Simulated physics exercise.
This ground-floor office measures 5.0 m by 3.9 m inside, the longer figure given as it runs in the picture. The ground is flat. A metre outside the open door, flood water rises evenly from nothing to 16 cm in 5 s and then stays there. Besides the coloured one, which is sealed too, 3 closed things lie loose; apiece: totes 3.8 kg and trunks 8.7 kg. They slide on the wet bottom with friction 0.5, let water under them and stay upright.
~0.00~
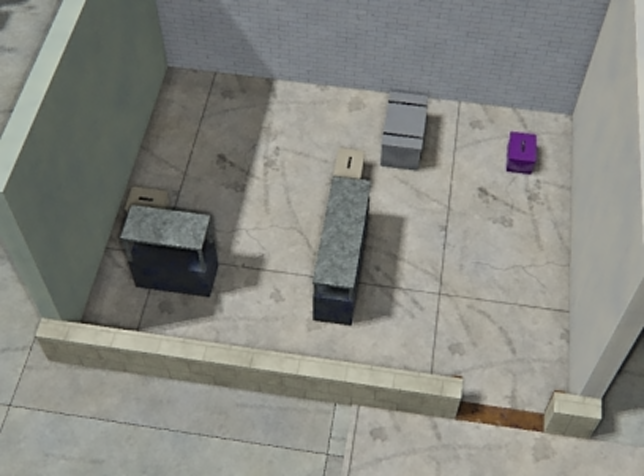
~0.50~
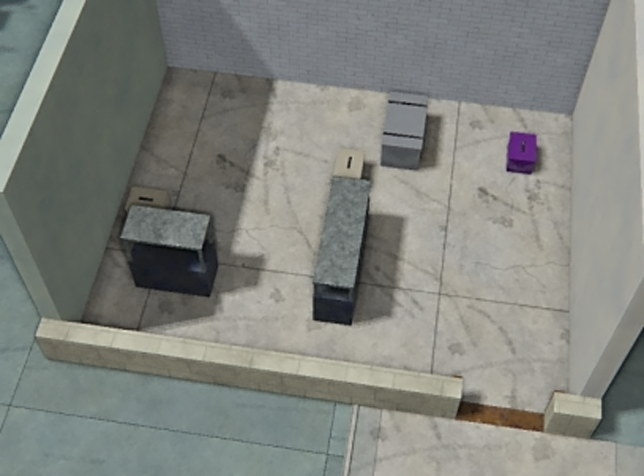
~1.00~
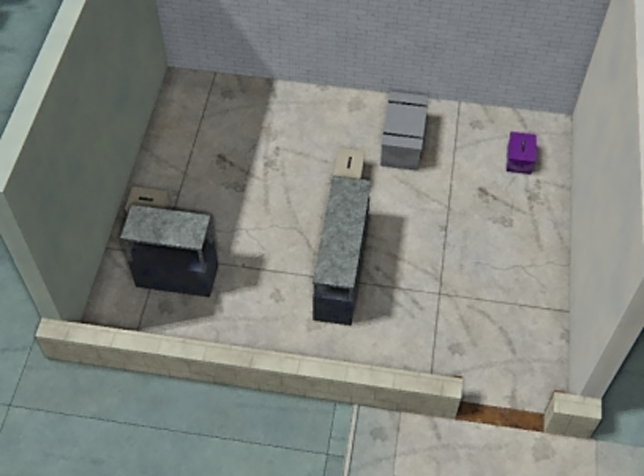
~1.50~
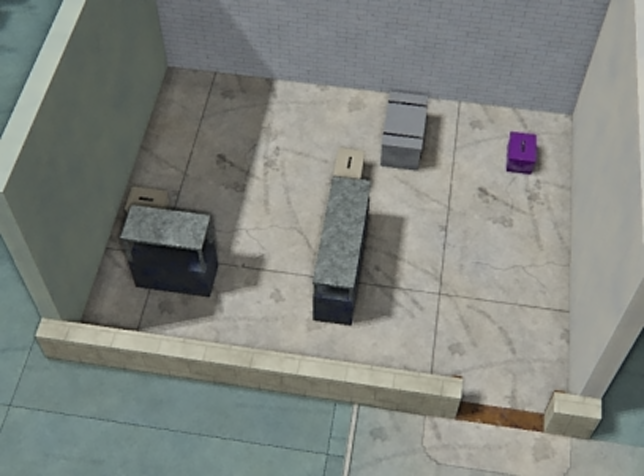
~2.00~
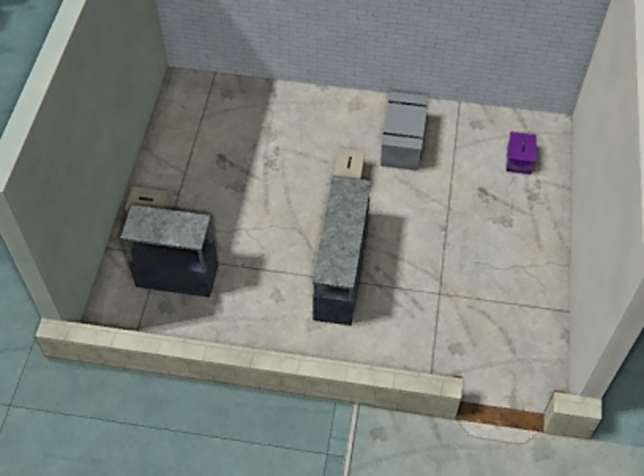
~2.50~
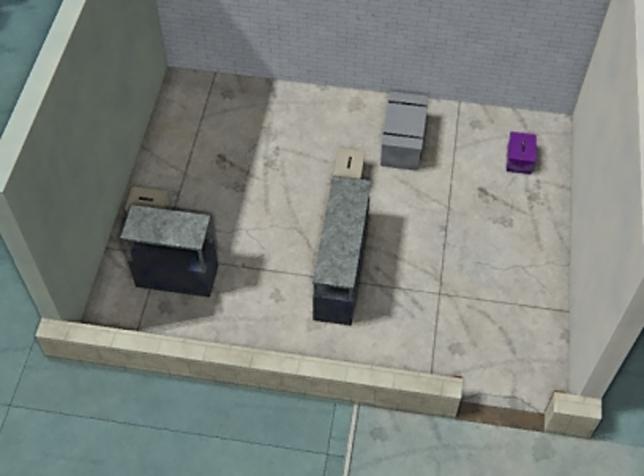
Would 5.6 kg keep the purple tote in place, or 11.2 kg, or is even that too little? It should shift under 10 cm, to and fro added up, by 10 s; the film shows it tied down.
For it, only the higher weight holds it.
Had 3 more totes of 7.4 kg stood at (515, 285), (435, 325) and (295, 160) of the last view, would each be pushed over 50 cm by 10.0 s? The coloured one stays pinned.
In turn: Past it, short of it, under.
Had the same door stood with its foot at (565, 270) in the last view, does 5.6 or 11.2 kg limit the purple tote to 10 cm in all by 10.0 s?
Then the lower weight is enough.
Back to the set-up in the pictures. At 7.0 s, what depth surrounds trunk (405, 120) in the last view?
About 2 cm.
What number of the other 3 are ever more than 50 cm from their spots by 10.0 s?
That makes 1.
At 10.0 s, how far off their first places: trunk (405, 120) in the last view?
In that order: 100 cm.
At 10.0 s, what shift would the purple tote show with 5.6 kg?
About 80 cm.
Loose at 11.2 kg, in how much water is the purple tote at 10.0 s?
Roughly 7 cm.
After 3.5 s the purple tote would be 0 cm from its start with 5.6 kg and 0 cm from its start with 11.2 kg; 0 cm of water round it then.
After 4.5 s the purple tote would be 0 cm from its start with 5.6 kg and 0 cm from its start with 11.2 kg; 0 cm of water round it then.
After 7.0 s the purple tote would be 3 cm from its start with 5.6 kg and 0 cm from its start with 11.2 kg; 3 cm of water round it then.
After 10.0 s the purple tote would be 74 cm from its start with 5.6 kg and 0 cm from its start with 11.2 kg; 7 cm of water round it then.
